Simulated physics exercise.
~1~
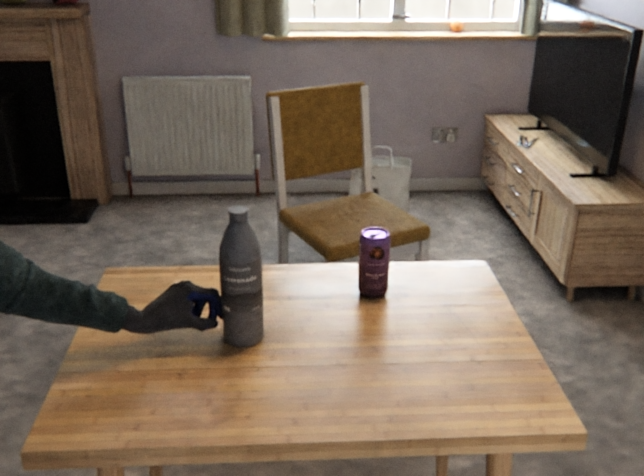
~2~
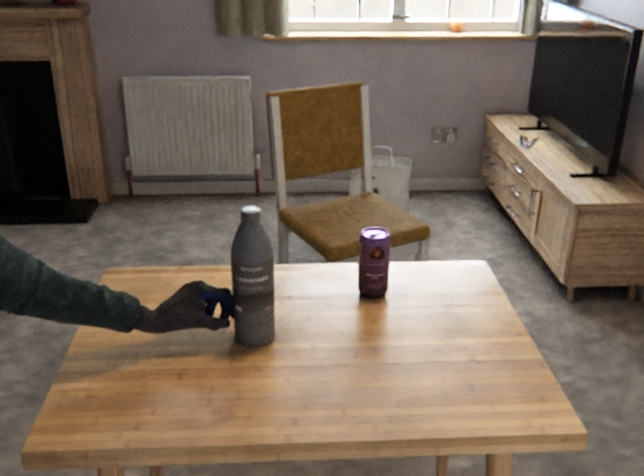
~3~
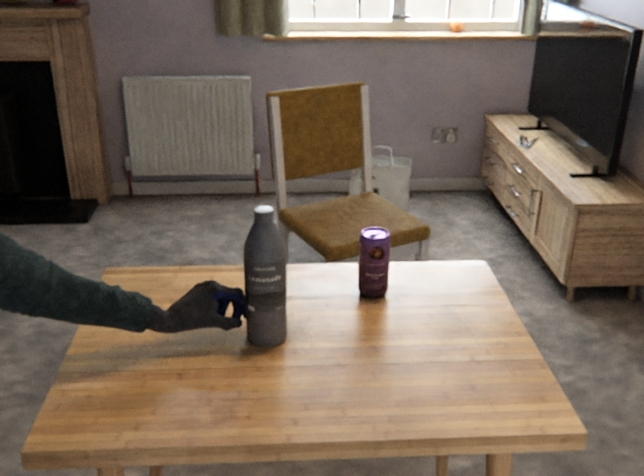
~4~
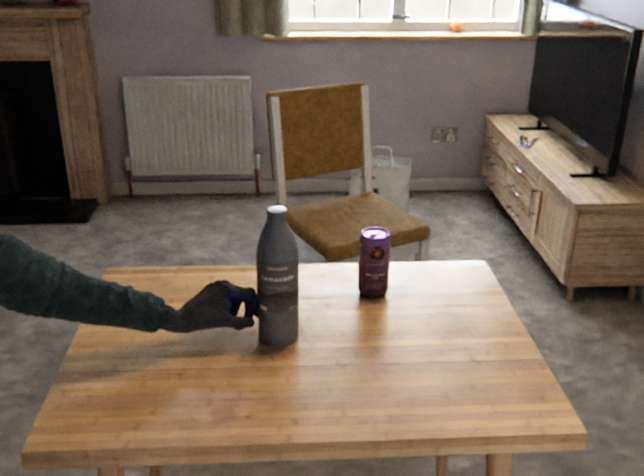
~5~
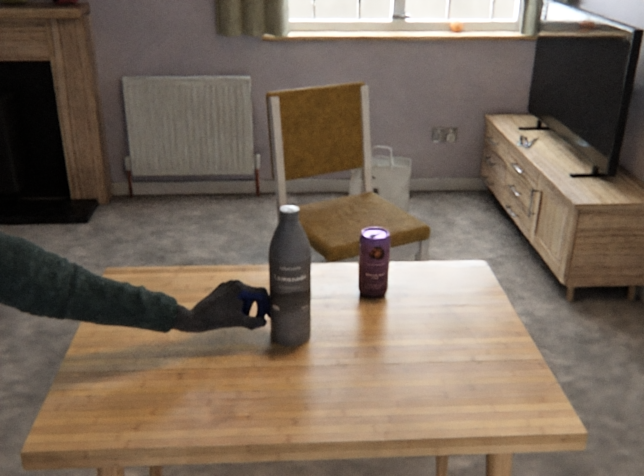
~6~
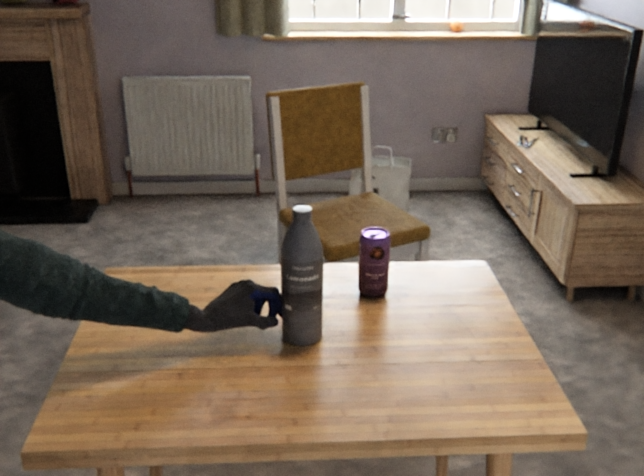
At first, a grey bottle stands upright on a wooden table, with a dark hand in a green sleeve reaching in from the left and touching its side. A purple can stands farther back to the right, in front of an empty chair. The hand pushes the bottle, and it slides a little to the right. It keeps pushing steadily, and the bottle glides on across the tabletop without tipping. By the end, the bottle is still upright, closer to the untouched can but short of it, with the hand still beside it.
